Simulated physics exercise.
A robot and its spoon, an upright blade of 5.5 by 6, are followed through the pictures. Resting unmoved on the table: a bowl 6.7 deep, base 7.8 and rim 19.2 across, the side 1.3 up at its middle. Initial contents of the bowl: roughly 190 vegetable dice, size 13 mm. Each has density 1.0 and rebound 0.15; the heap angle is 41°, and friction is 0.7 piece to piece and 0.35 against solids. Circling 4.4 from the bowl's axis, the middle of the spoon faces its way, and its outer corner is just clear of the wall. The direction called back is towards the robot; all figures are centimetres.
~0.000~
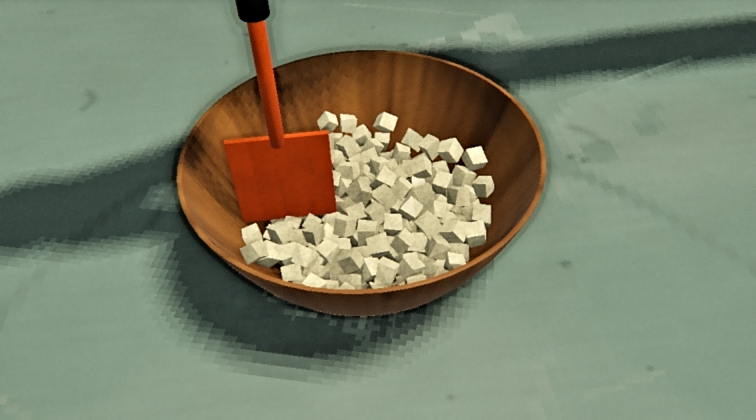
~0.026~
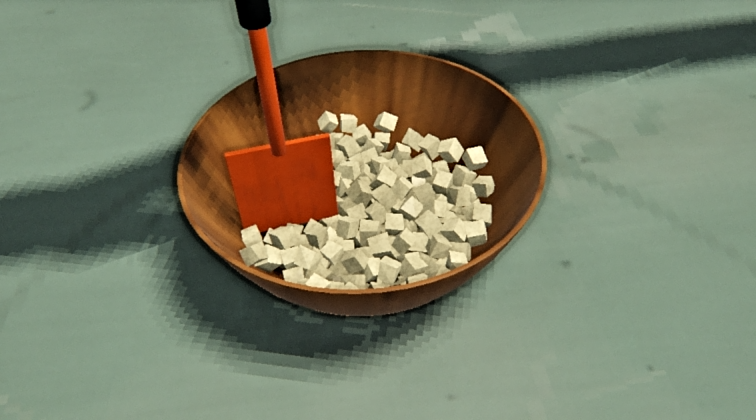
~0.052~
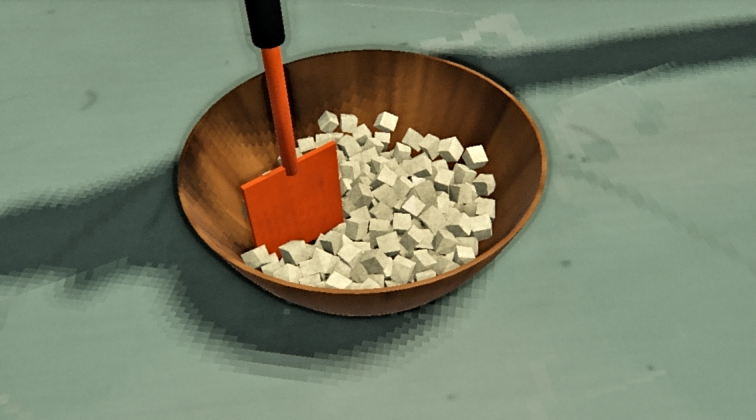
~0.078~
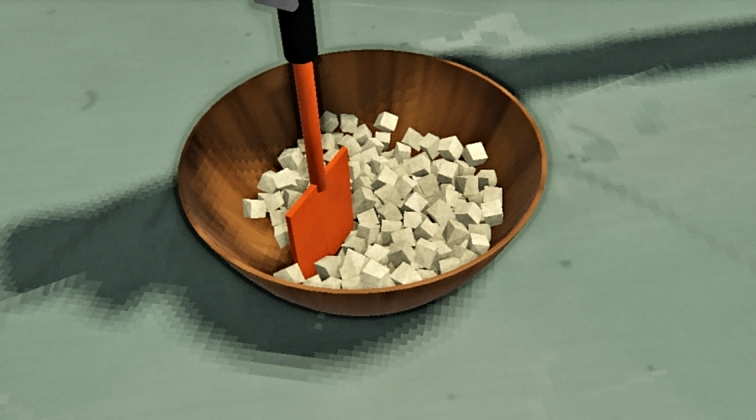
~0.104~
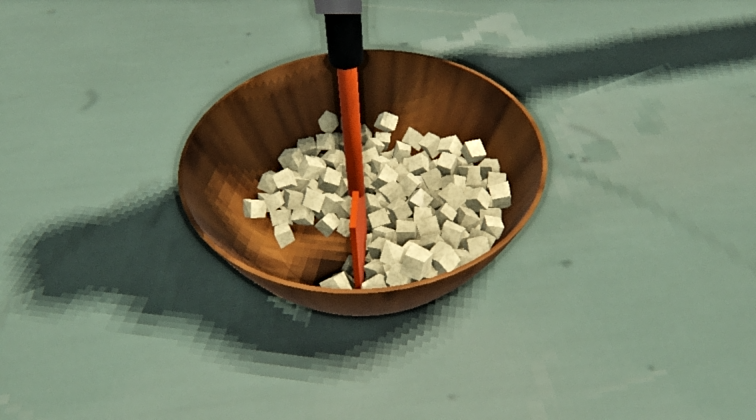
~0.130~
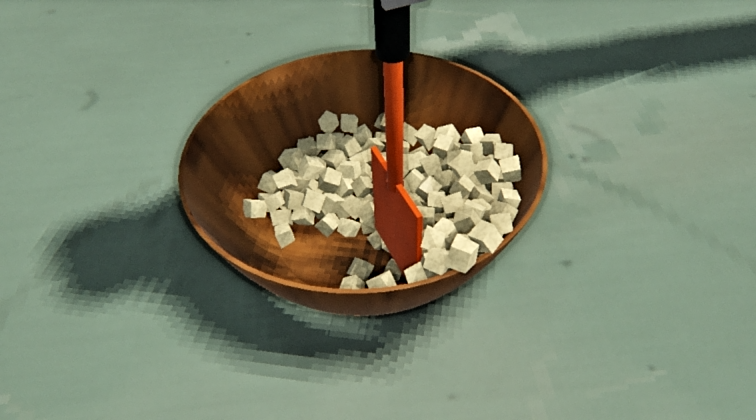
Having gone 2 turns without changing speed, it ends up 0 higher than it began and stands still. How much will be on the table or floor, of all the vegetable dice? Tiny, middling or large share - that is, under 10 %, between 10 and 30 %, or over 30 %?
The share is large, over 30 %.
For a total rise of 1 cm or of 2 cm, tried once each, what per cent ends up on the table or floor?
First try about 50 per cent, second about 40 per cent.
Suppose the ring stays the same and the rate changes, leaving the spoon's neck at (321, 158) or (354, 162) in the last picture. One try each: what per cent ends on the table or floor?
So, roughly 25 percent the first time and 40 percent the second.
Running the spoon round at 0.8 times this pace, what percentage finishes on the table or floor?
I'd put it near 45 %.
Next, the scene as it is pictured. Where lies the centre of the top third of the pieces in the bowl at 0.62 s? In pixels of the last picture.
At about (424, 90).
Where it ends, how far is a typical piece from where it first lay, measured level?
Around 18 cm.
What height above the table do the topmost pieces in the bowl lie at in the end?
Top height: Around 4.0 cm.
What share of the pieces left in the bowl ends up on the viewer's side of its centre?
Roughly 55 per cent.
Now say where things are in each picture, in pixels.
The first frame shows spoon neck at (272, 114), 0° round; upper third of the load around (377, 195), from x 255 to 485, top at y 120; 192 in the bowl.
The second frame shows spoon neck at (273, 121), 8° round; upper third of the load around (374, 198), from x 255 to 485, top at y 120.
The third frame shows spoon neck at (286, 140), 31° round; upper third of the load around (372, 222), from x 255 to 485, top at y 120.
The fourth frame shows spoon neck at (315, 156), 56° round; upper third of the load around (391, 232), from x 255 to 495, top at y 120.
The fifth frame shows spoon neck at (354, 162), 82° round; upper third of the load around (421, 229), from x 255 to 500, top at y 120.
The sixth frame shows spoon neck at (395, 156), 107° round; upper third of the load around (462, 216), from x 255 to 510, top at y 120; 191 in the bowl, 1 in flight or on the tool.
After 0.37 s, 344° round, highest piece 9 above the table; 129 in the bowl, 29 on the table or floor, 34 in flight or on the tool.
After 0.62 s, 222° round, highest piece 9 above the table; 97 in the bowl, 86 on the table or floor, 9 in flight or on the tool.
After 0.94 s, 0° round, highest piece 4 above the table; 105 on the table or floor, 87 in the bowl.
After 1.64 s, 0° round, highest piece 4 above the table; 105 on the table or floor, 87 in the bowl.
At rest, 105 on the table or floor, 87 in the bowl. That is 55 % on the table or floor.
